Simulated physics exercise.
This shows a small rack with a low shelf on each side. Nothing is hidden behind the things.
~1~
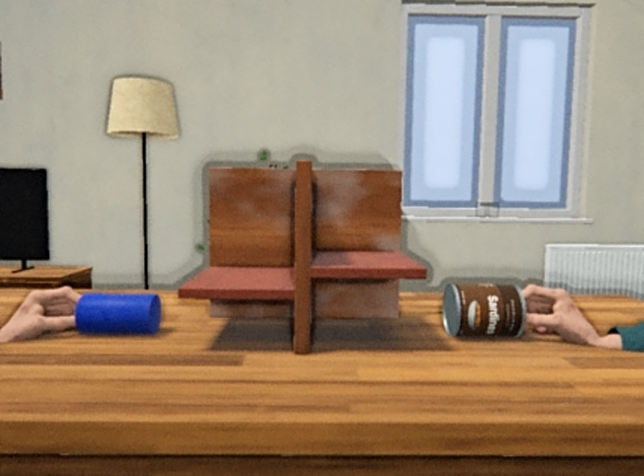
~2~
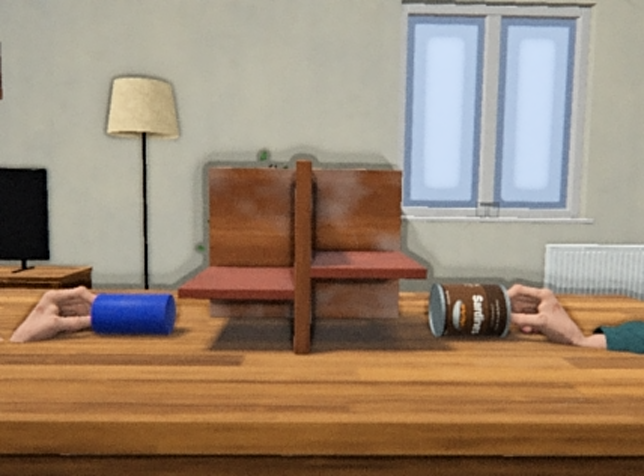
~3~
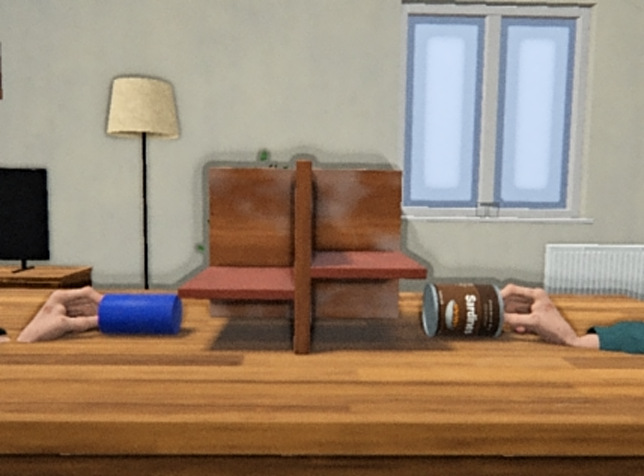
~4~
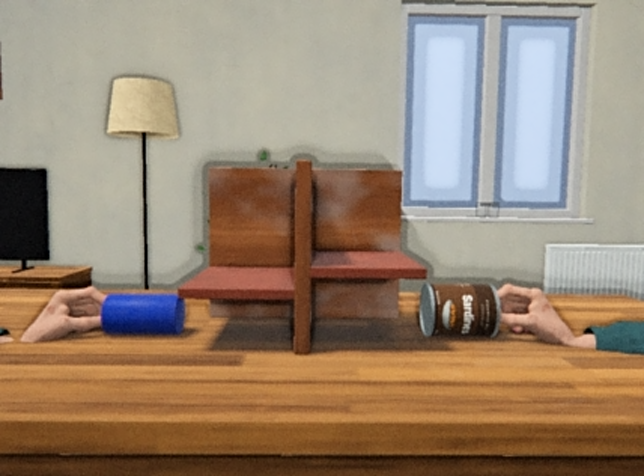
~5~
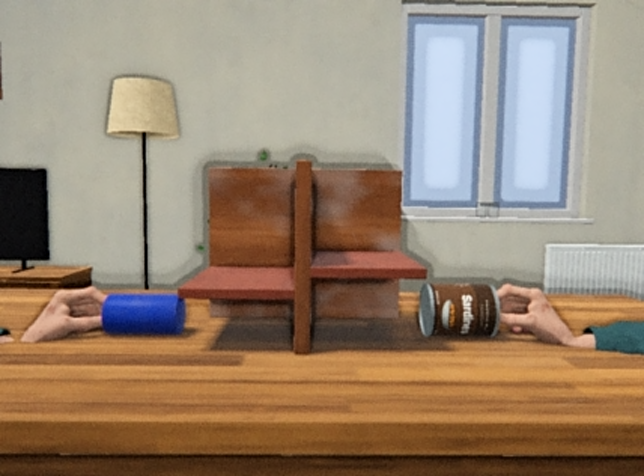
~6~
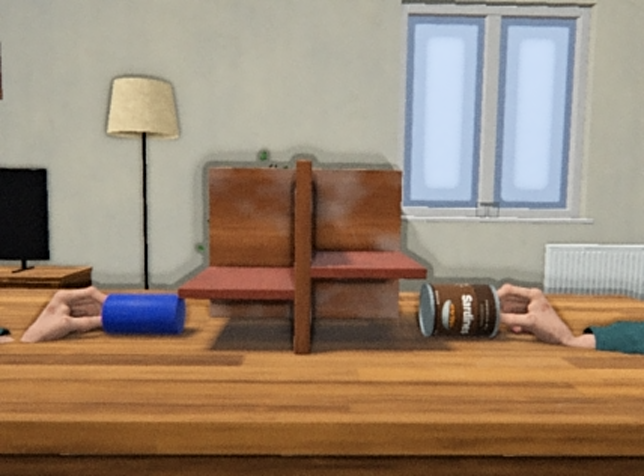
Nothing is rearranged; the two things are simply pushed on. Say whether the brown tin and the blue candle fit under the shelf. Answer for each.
The brown tin slides in and the blue candle slides in.
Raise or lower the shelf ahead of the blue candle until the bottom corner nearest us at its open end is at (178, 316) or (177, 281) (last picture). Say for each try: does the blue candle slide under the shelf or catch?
One after another: It stops at the shelf; fits.
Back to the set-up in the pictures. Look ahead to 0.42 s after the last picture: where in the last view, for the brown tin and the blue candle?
The brown tin around (420, 310); the blue candle around (184, 315).
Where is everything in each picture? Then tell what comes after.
In the first picture, hands sliding the things forward; brown tin (482, 310); blue candle (120, 314); shelf (304, 250).
In the second picture, hands sliding the things forward; blue candle (135, 314); shelf (304, 250).
In the third picture, hands sliding the things forward; brown tin (461, 310); shelf (304, 250).
In the fourth picture, hands sliding the things forward; blue candle (145, 314); shelf (304, 250).
In the fifth picture, hands sliding the things forward; brown tin (458, 310); shelf (304, 250).
In the sixth picture, hands sliding the things forward; brown tin (458, 310); blue candle (146, 314); shelf (304, 250).
Then, 0.42 s after the last picture, brown tin part of the way in near (420, 310); blue candle part of the way in near (184, 314).
At rest, the brown tin clears the shelf, near (372, 310); the blue candle clears the shelf, near (238, 315).
